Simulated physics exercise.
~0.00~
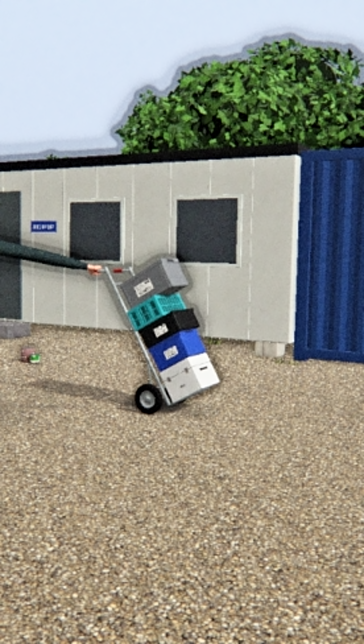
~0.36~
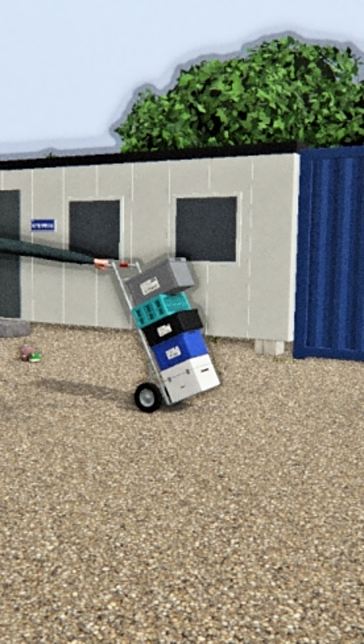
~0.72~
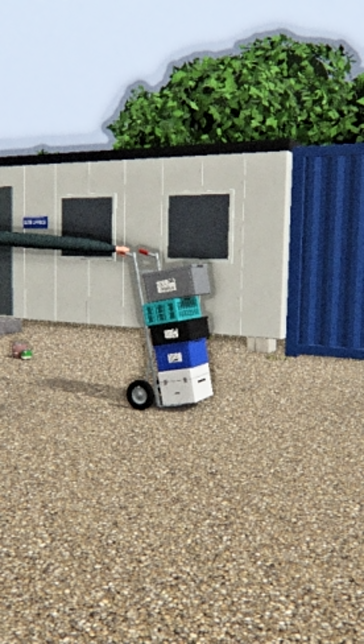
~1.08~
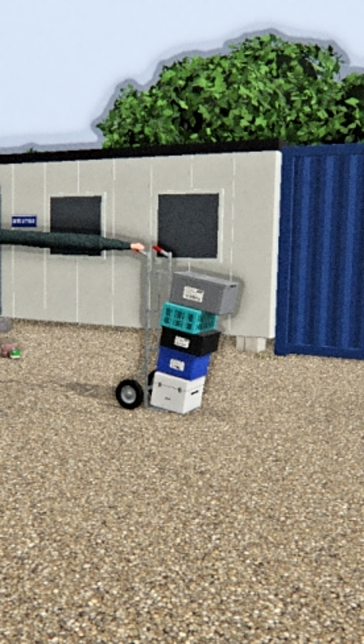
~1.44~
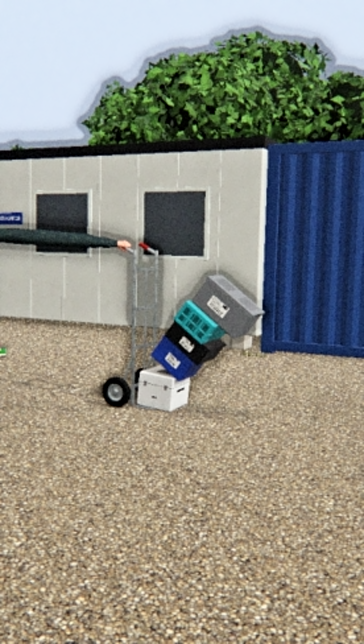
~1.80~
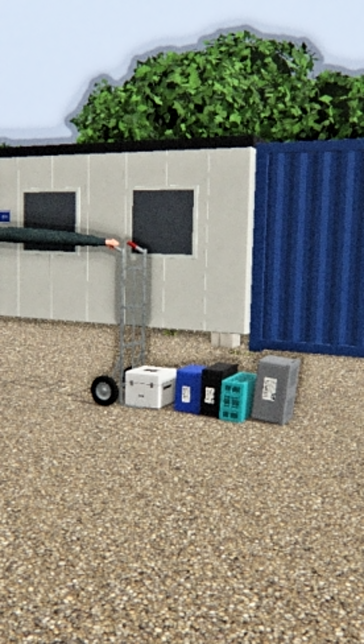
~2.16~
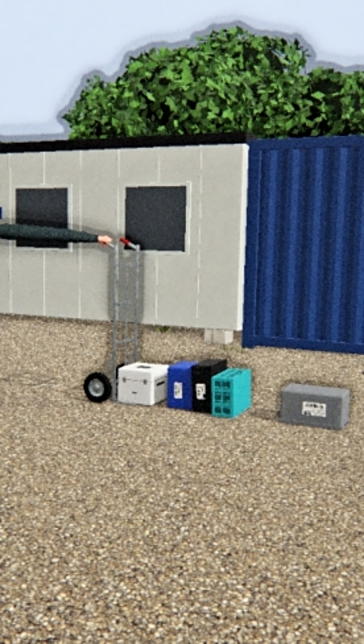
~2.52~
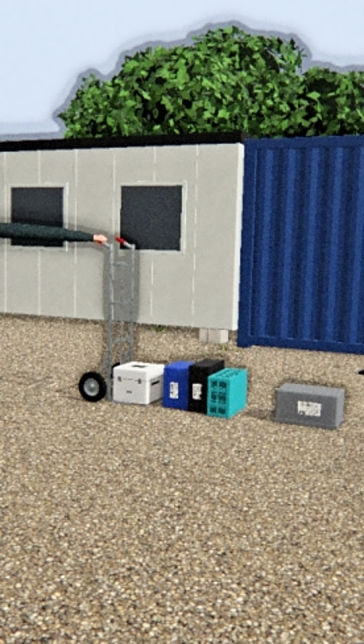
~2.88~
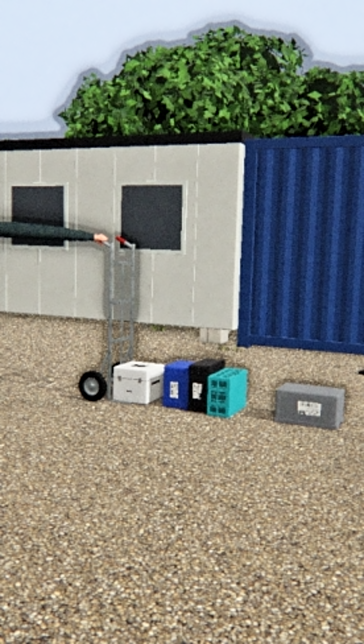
Stacked boxes toppling right off a hand truck as an arm tips it upright on gravel, the white bottom box staying put.
